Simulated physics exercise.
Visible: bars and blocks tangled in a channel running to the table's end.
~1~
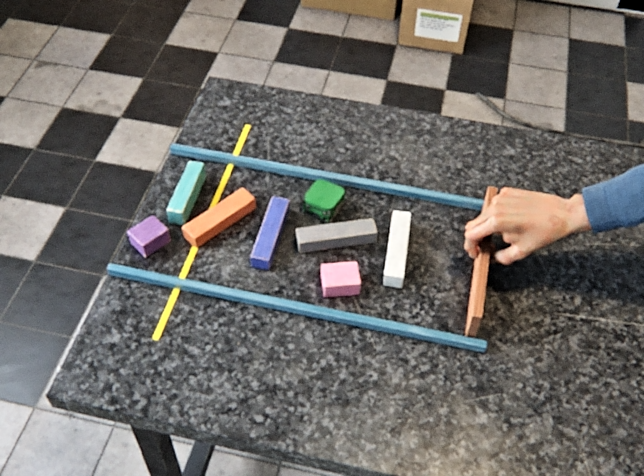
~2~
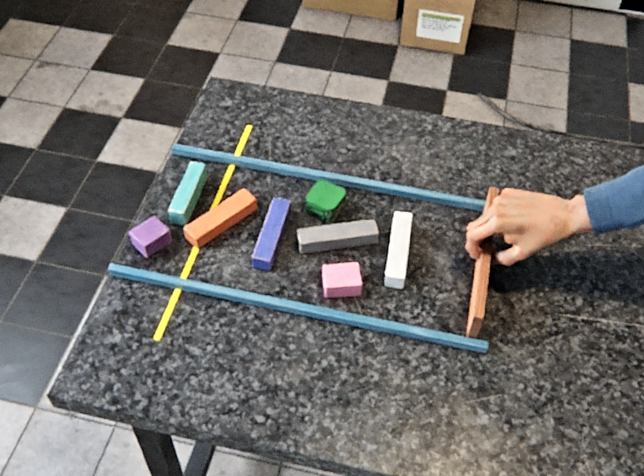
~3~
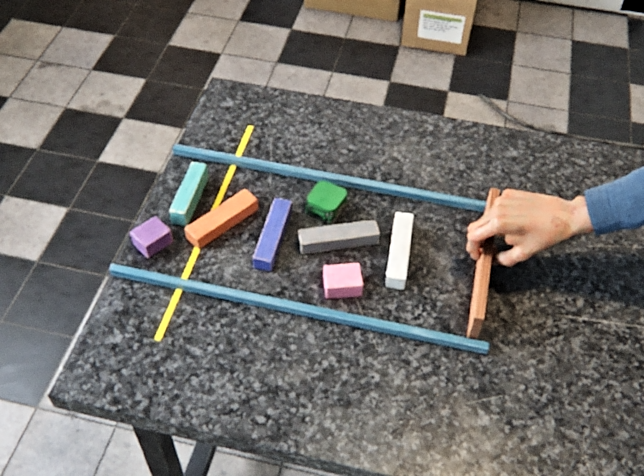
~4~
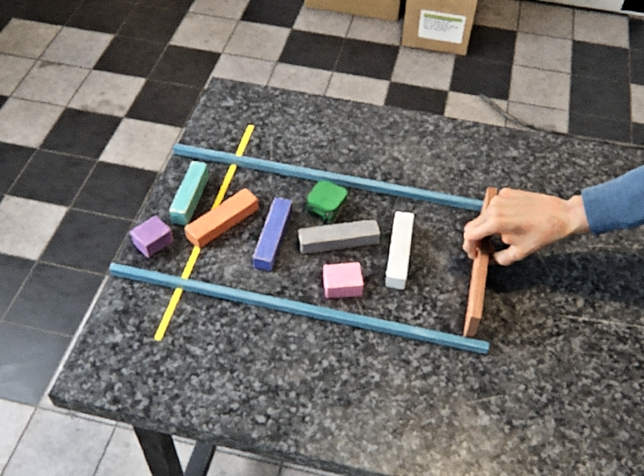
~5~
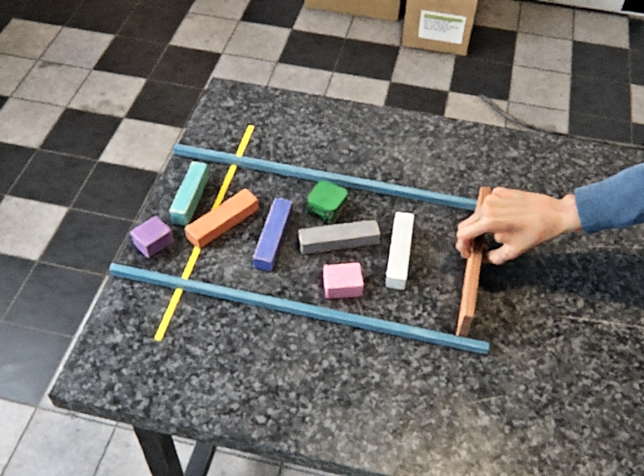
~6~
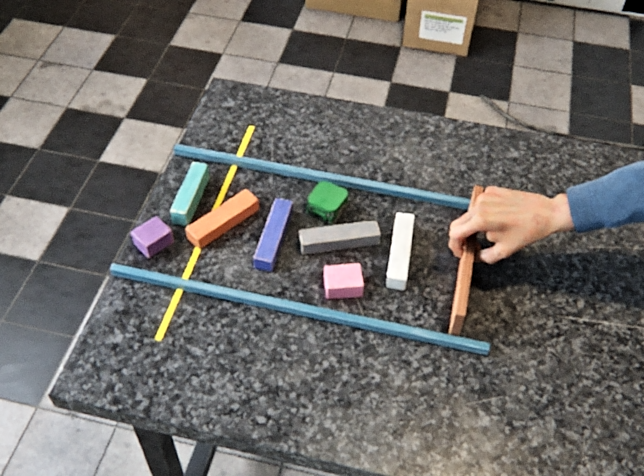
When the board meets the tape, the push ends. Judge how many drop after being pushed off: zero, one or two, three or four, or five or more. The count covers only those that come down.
Number dropping: One or two.
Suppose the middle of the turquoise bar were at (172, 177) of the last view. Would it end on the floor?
Here the turquoise bar departs.
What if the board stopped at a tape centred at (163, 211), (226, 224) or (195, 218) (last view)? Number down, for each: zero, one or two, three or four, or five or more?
Well, going through them: 5 or more, then no fall at all, then either three or four.
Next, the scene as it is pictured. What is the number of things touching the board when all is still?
Counting them up gives 3.
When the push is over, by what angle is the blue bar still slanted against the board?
Angle: Roughly 0 degrees.
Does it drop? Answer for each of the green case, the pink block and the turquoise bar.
Green case - still on top, pink block - still on top, turquoise bar - gone.
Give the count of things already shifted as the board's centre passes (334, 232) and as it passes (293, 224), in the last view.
One spot: 5. Other spot: 6.
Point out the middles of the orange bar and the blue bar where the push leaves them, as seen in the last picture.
Orange bar: (151, 198); blue bar: (164, 214).
Early on, none off yet; purple block at rest near (153, 237); turquoise bar at rest near (191, 194); orange bar at rest near (223, 219).
A while later, none off yet; purple block at rest near (153, 237); turquoise bar at rest near (191, 194); orange bar travelled a little near (215, 214).
Finally, the number that fall off is one or two; lost, turquoise bar.
